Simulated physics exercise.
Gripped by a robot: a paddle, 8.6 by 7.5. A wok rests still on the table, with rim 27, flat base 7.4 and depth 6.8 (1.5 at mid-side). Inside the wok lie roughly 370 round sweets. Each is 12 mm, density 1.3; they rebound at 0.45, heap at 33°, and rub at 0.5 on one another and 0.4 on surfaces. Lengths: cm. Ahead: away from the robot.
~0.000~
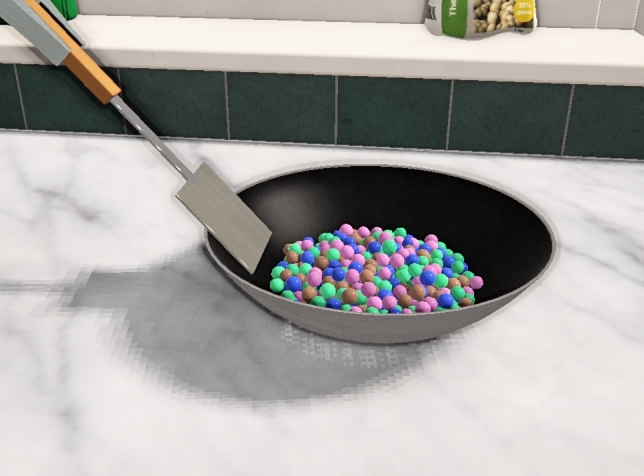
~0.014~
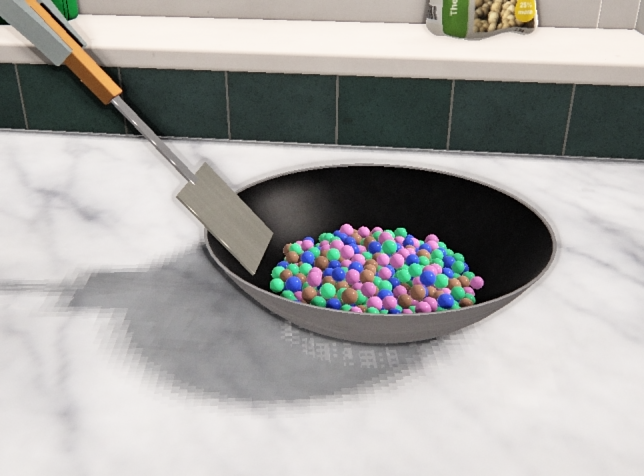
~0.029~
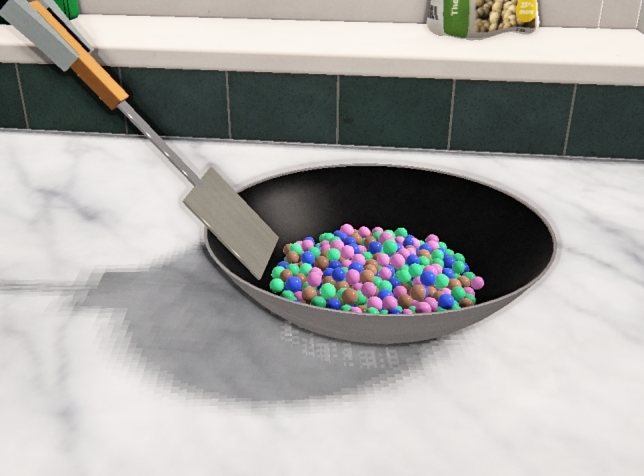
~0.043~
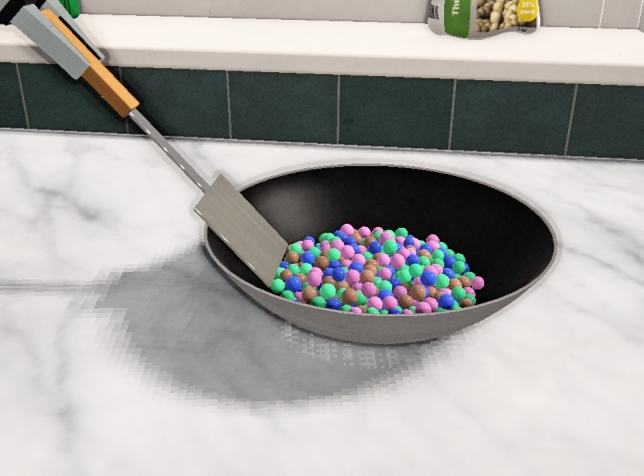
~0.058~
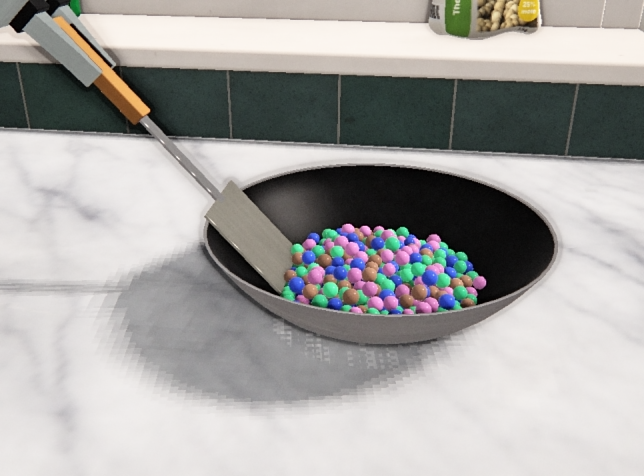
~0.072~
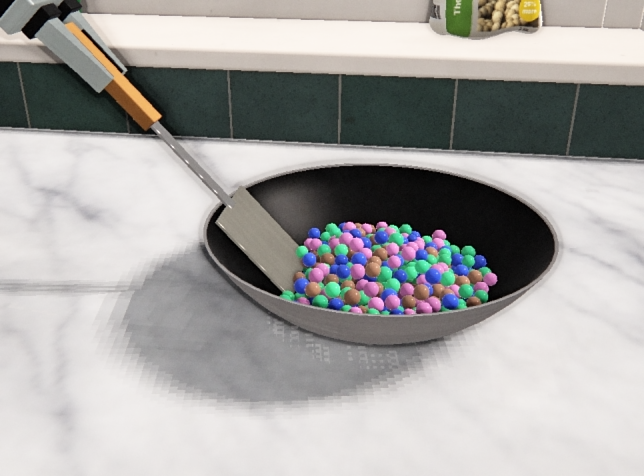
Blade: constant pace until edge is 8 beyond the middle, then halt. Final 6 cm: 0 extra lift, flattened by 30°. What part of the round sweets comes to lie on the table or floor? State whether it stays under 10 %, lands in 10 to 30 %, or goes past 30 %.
It stays under 10 %.
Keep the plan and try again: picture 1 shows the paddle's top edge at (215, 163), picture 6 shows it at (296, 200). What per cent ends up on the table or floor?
25 %.
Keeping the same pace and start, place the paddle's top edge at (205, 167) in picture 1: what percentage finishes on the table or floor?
Roughly 10 percent ends on the table or floor.
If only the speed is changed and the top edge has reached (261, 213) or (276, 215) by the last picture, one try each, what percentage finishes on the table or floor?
Respectively, some 15 and 30 per cent.
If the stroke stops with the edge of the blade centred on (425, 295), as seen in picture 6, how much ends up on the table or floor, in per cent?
Roughly 0 per cent.
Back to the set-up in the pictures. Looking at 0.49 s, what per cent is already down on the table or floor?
About 5 per cent.
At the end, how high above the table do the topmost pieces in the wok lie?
Peak at rest, approximately 8.0 centimetres.
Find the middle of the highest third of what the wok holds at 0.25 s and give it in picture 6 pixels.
About pixel (487, 252).
After 0.16 s, sloping 48°, highest piece 5 above the table; 369 in the wok.
After 0.25 s, sloping 37°, highest piece 7 above the table; 369 in the wok.
After 0.49 s, sloping 18°, highest piece 8 above the table; 349 in the wok, 17 on the table or floor, 3 on the blade or in flight.
After 1.54 s, sloping 18°, highest piece 7 above the table; 349 in the wok, 20 on the table or floor.
At rest, 349 in the wok, 20 on the table or floor. That is 5 % on the table or floor.
